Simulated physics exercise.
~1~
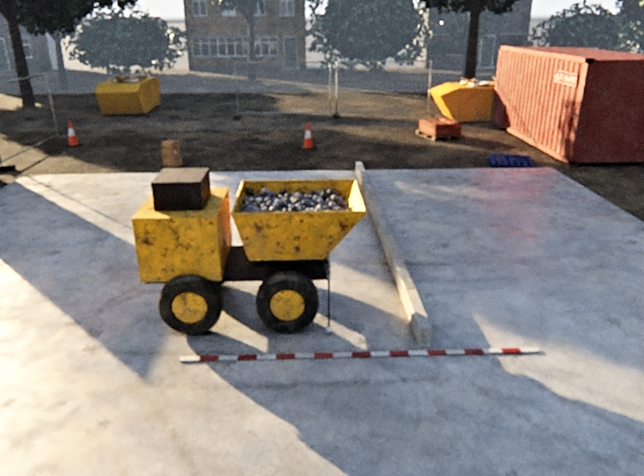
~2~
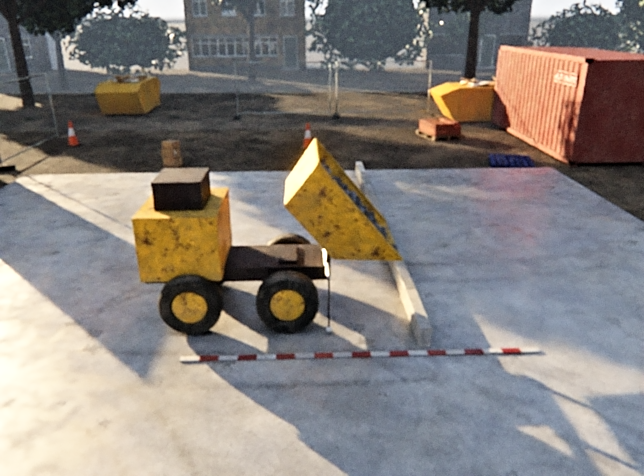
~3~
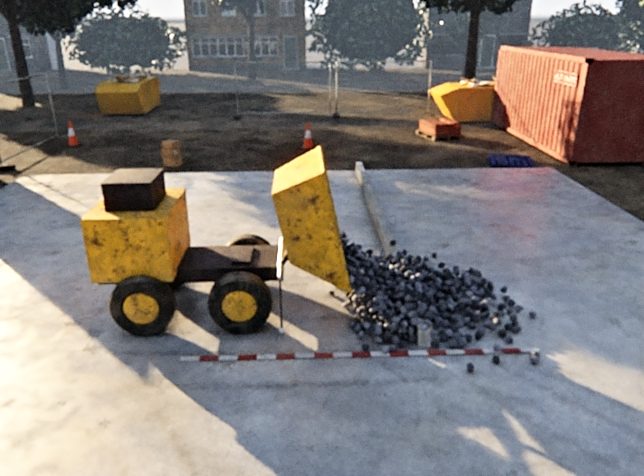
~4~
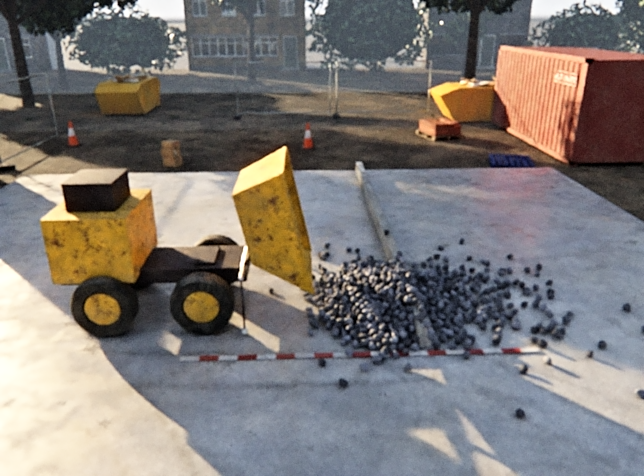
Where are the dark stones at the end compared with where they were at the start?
At the start the stones sit heaped in the yellow body of the dumper. By the end they lie spread on the ground to the right of the machine, on both sides of the kerb.
